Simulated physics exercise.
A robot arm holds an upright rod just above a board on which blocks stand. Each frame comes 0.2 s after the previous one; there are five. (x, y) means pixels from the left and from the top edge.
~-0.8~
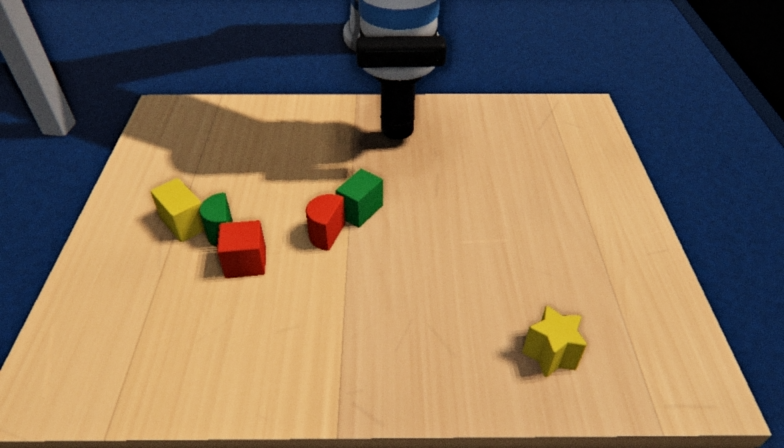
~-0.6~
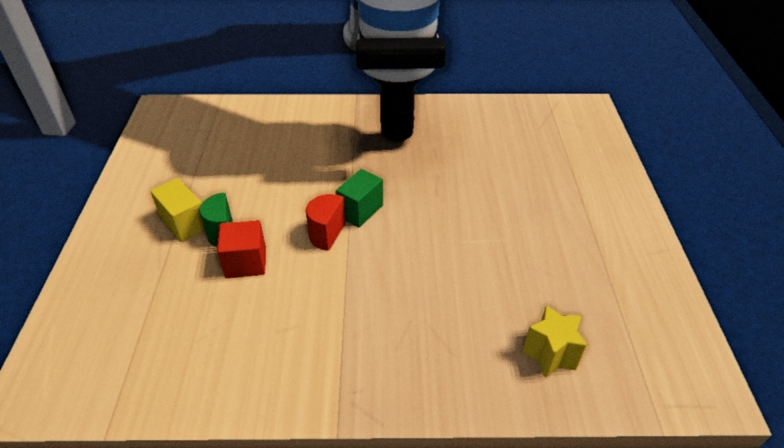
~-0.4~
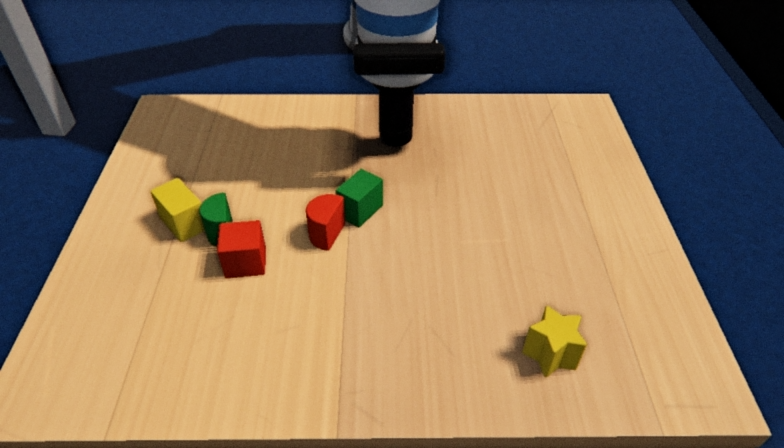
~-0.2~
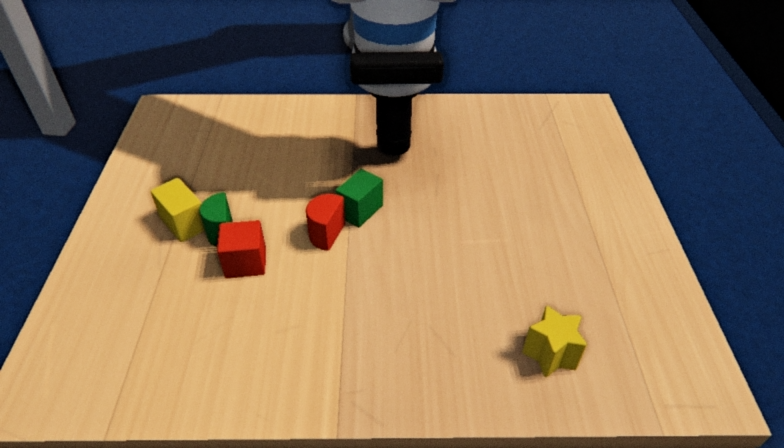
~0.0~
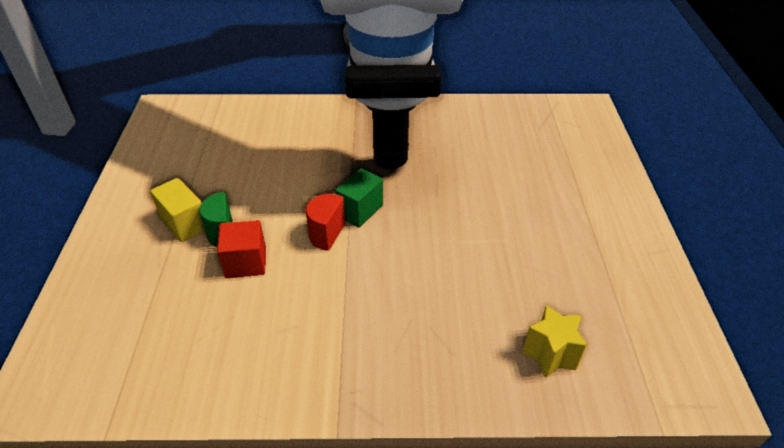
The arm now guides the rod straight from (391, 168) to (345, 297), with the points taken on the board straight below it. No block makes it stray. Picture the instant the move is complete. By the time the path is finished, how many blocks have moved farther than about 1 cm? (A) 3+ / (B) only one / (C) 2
Option A.
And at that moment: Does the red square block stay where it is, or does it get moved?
Somewhere new.
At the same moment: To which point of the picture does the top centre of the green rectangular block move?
The middle of its top is at (292, 281).
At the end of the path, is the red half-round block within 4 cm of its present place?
No, I don't think so.
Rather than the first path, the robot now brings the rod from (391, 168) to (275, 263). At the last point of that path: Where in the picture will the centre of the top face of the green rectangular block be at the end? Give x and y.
It ends at (355, 212).
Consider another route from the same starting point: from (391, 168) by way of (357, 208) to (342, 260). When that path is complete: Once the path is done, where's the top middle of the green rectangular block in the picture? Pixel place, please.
Somewhere near (358, 263).
The first path, step by step. One third of the way, rod (377, 196); red half-round block (308, 217); green rectangular block (348, 199), turned 15° clockwise.
Two thirds of the way, rod (362, 239); red square block (233, 237); red half-round block (274, 242), turned 55° clockwise; green rectangular block (323, 241), turned 30° clockwise.
At the end, rod (344, 288); red square block (221, 240), turned 35° clockwise; red half-round block (253, 259), turned 85° clockwise; green rectangular block (292, 281), turned 70° clockwise.
